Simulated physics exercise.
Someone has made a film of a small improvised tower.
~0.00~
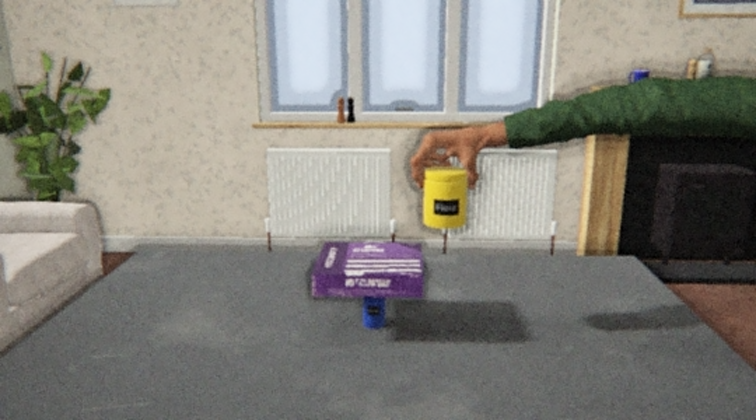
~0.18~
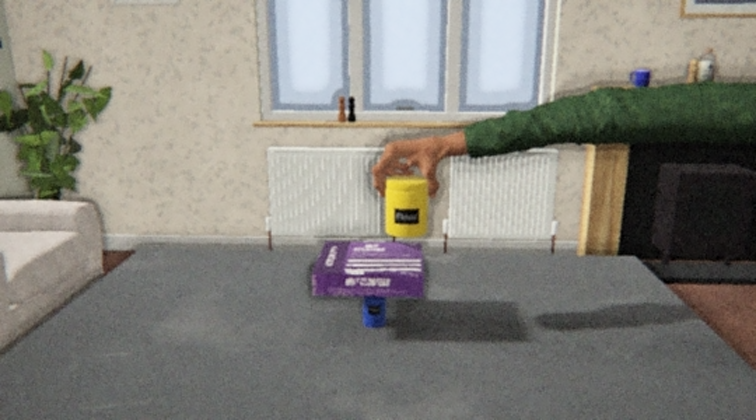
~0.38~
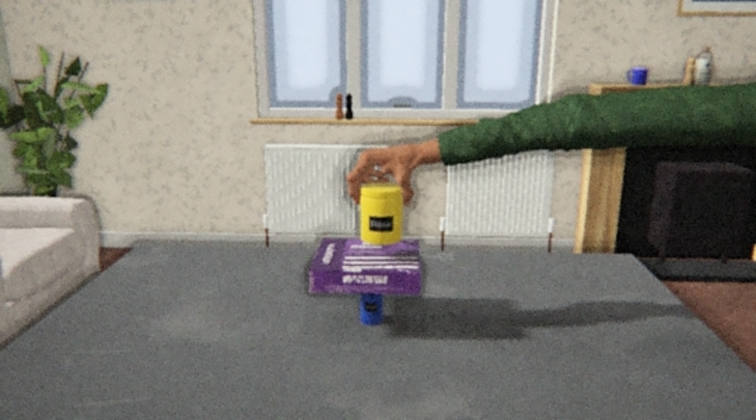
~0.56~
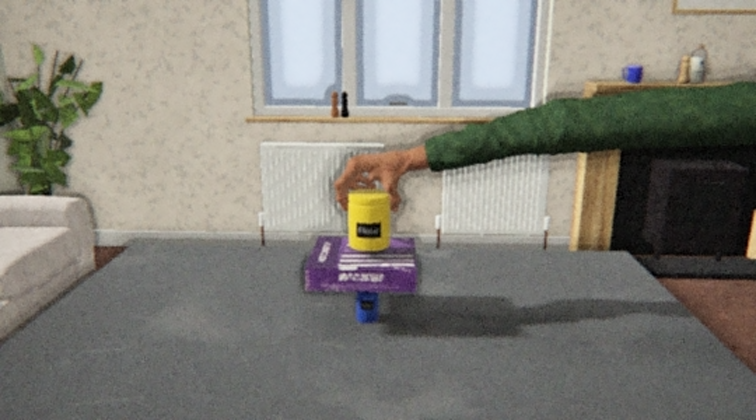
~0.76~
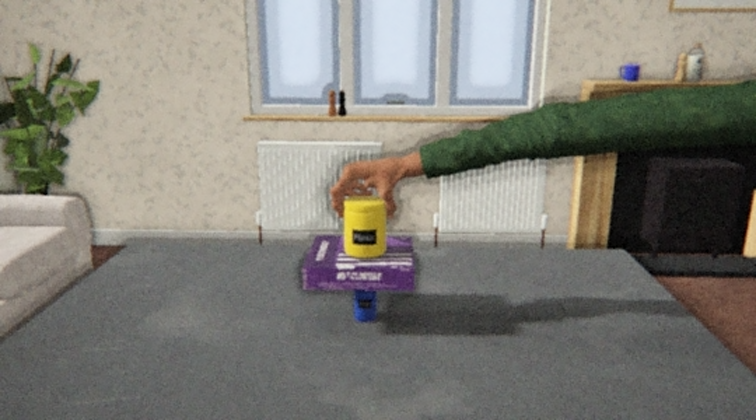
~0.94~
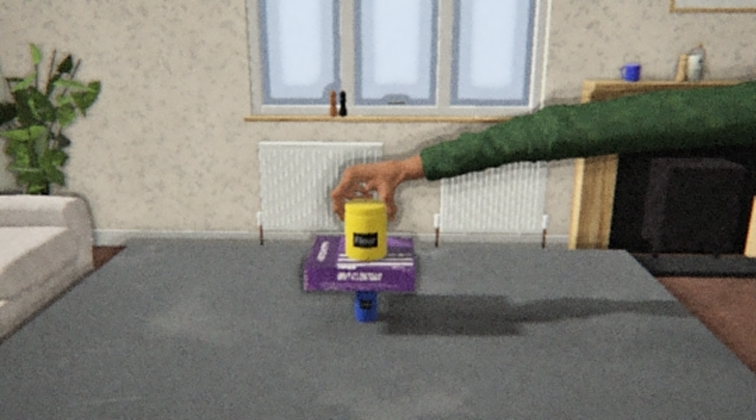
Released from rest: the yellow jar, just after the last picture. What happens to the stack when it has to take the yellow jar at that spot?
It remains standing.
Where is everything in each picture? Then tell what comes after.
Coming down; yellow jar (445, 197); blue shaker (374, 302), in the first frame.
Coming down; yellow jar (407, 206); blue shaker (375, 301), in the second frame.
Coming down; yellow jar (382, 213); blue shaker (372, 298), in the third frame.
Coming down; yellow jar (370, 219); blue shaker (368, 297), in the fourth frame.
Set down, still held; yellow jar (365, 226); blue shaker (366, 295), in the fifth frame.
Set down, still held; yellow jar (366, 229); blue shaker (366, 296), in the sixth frame.
After 1.24 s, nothing has stirred.
After 1.64 s, yellow jar resting near (366, 229).
At rest (2.0 s), all 3 in place. Seen from the same camera at the end, yellow jar near (366, 229). The stack keeps its balance.
